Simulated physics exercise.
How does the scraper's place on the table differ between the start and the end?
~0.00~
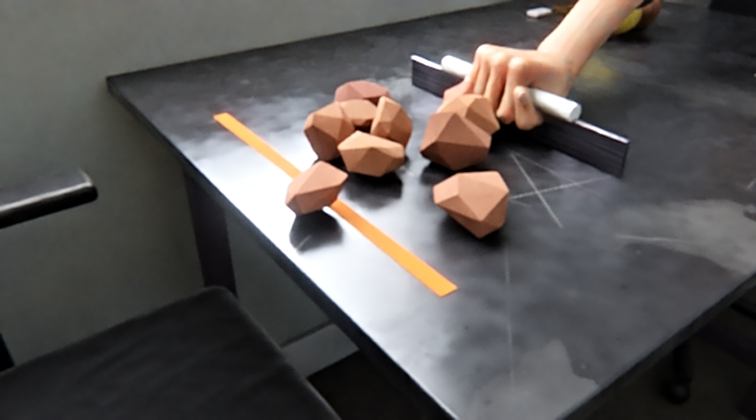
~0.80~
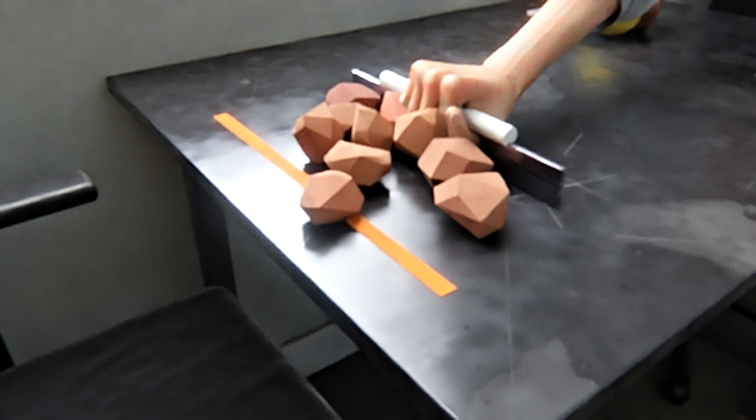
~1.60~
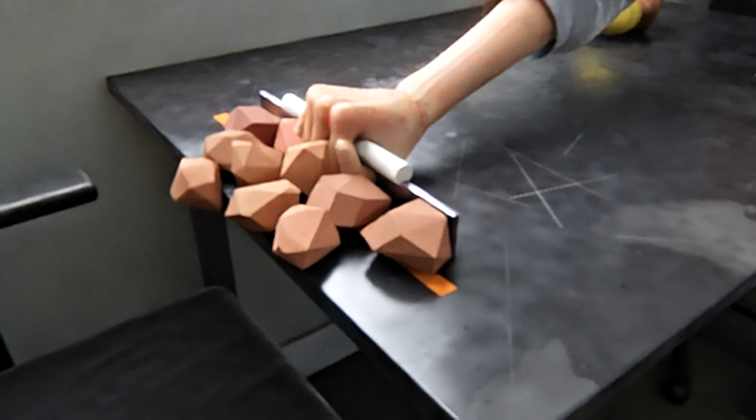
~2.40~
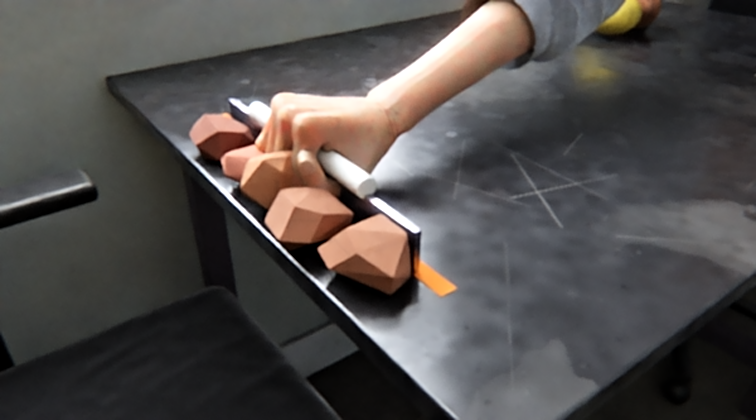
At the start the scraper is well to the right of the orange tape, behind the brown blocks. At the end it is farther left and nearer the viewer, standing along the tape.
